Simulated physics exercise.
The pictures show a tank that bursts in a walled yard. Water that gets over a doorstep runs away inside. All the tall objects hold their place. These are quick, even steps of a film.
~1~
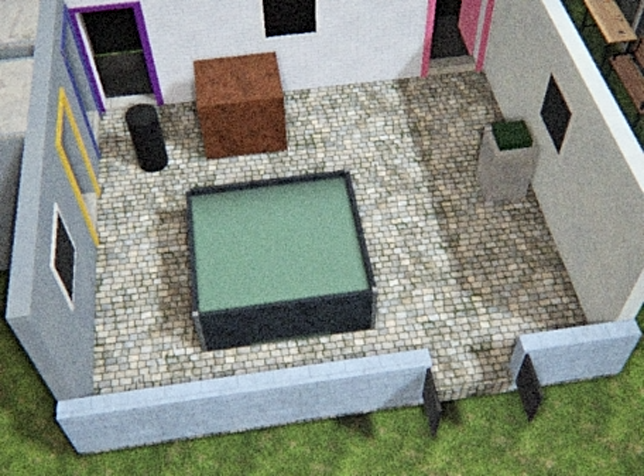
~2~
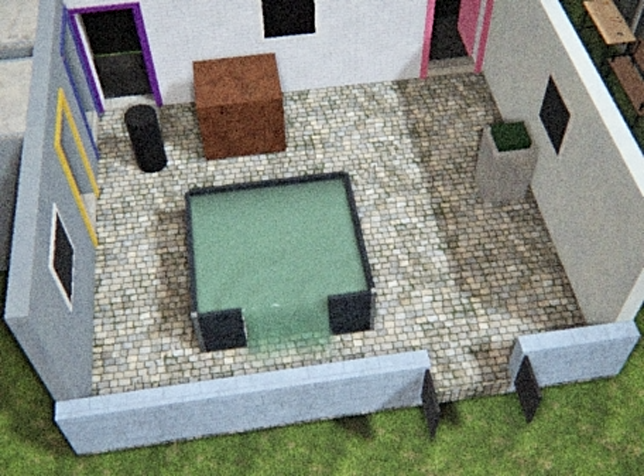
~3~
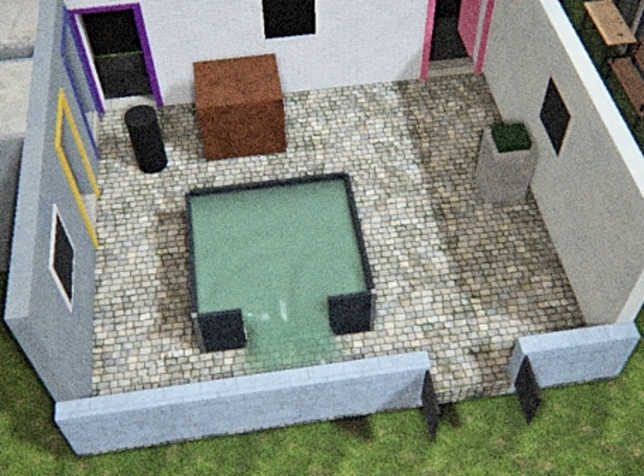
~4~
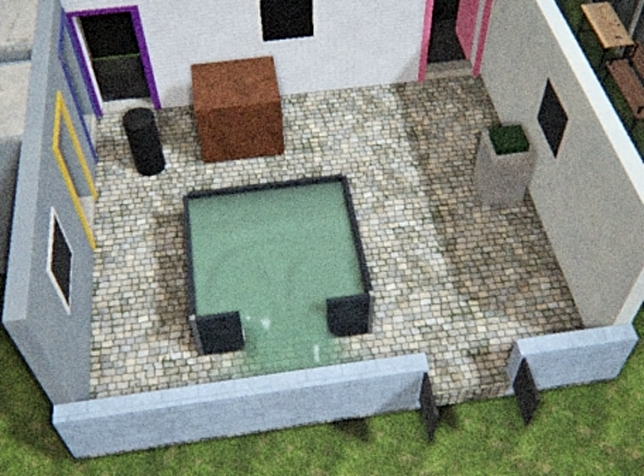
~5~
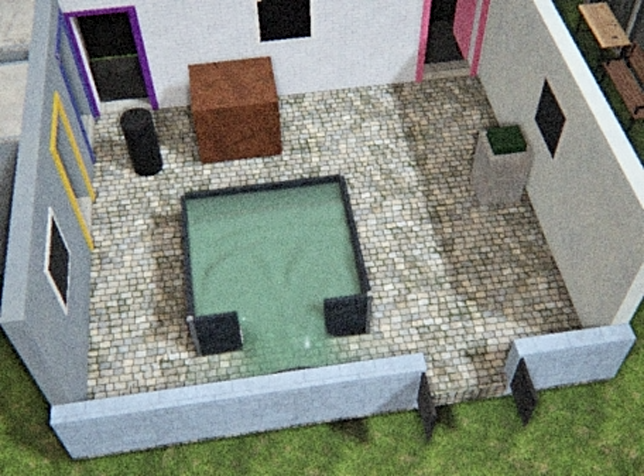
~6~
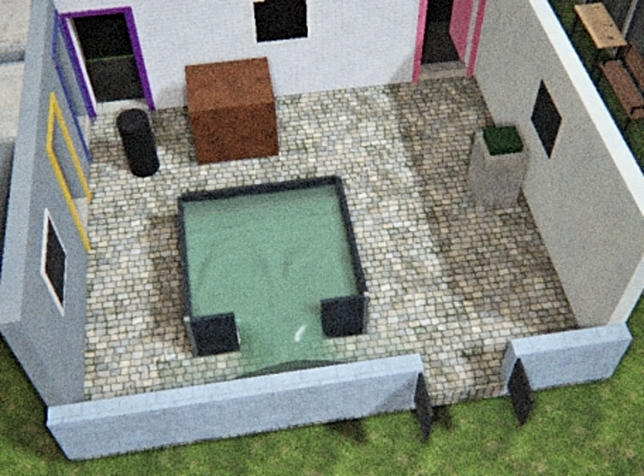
The video shows a dark-walled tank of green water in a walled, paved yard; the middle of its front side opens, and water pours through the gap and spreads across the paving toward the low front wall.
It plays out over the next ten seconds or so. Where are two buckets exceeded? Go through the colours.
One by one: The yellow door holds within the limit; the purple door floods; the blue door holds within the limit; the pink door holds within the limit.
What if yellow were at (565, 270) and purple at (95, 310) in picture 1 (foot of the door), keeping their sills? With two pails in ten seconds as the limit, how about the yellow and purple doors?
One by one: The yellow one goes over; the purple one lets more in.
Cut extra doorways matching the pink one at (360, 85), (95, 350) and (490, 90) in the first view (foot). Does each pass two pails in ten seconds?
One after the other: Keeps below it, passes that mark, takes less.
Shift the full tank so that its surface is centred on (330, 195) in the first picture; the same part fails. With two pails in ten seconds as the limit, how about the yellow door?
The yellow door is under.
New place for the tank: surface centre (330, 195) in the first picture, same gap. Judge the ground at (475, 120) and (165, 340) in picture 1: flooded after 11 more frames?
In turn: Dry, covered.
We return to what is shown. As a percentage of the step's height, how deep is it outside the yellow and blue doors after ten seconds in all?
Near 100 and 50 in a hundred.
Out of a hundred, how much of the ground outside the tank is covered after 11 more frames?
Some 40 per cent.
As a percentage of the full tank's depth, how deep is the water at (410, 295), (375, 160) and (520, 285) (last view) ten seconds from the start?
About 6, 10 and 10 per cent.
A moment on, water covers 25 % of the floor; the yellow door not reached, the purple door not reached, the blue door not reached, the pink door not reached.
Next, water covers 40 % of the floor; the yellow door wet at the sill, nothing in, the purple door not reached, the blue door not reached, the pink door not reached.
Then, water covers 65 % of the floor; the yellow door wet at the sill, nothing in, the purple door under two buckets in, the blue door wet at the sill, nothing in, the pink door wet at the sill, nothing in.
Later, water covers 95 % of the floor; the yellow door wet at the sill, nothing in, the purple door far over two buckets in, the blue door wet at the sill, nothing in, the pink door wet at the sill, nothing in.
In the end, water covers 100 % of the floor; the yellow door wet at the sill, nothing in, the purple door far over two buckets in, the blue door wet at the sill, nothing in, the pink door wet at the sill, nothing in.
